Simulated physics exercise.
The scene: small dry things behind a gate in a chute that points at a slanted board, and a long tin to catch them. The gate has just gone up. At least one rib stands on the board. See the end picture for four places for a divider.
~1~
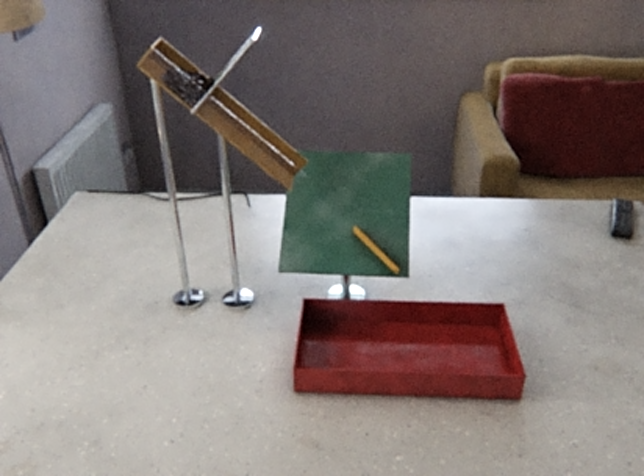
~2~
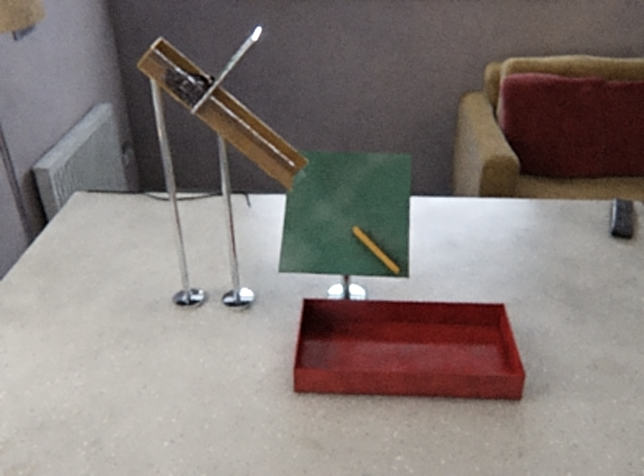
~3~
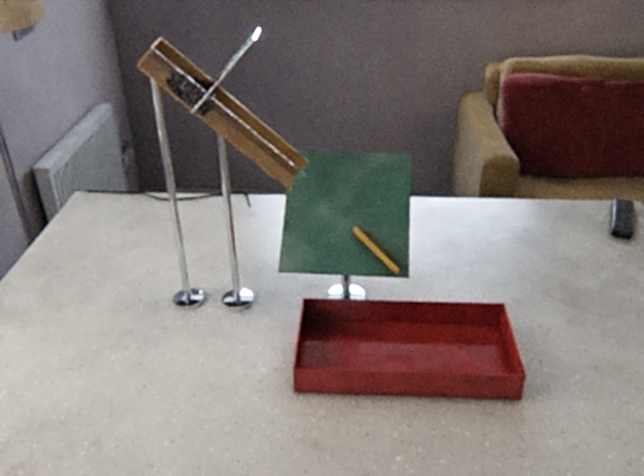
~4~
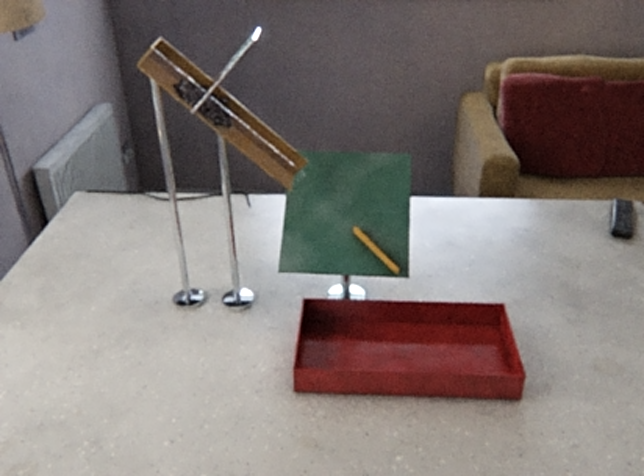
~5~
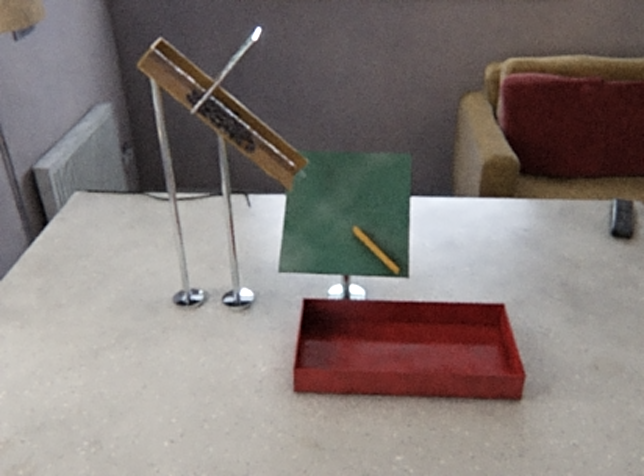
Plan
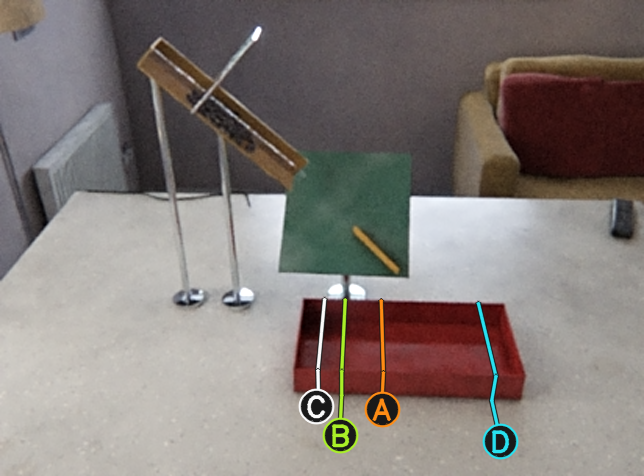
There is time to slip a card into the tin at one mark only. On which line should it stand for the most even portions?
Take A.
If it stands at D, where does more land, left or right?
The left side.
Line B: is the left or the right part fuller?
More lands on the right.
On the marked copy, line A crosses the front rim at (383, 371); line B crosses the front rim at (341, 370); line C crosses the front rim at (318, 369); line D crosses the front rim at (495, 375).
If A is chosen, of what is caught, about a third on the left of the divider, about two thirds on the right.
If B is chosen, of what is caught, a small part on the left of the divider, most on the right.
If C is chosen, of what is caught, a small part on the left of the divider, nearly all on the right.
If D is chosen, of what is caught, nearly all on the left of the divider, a stray few on the right.
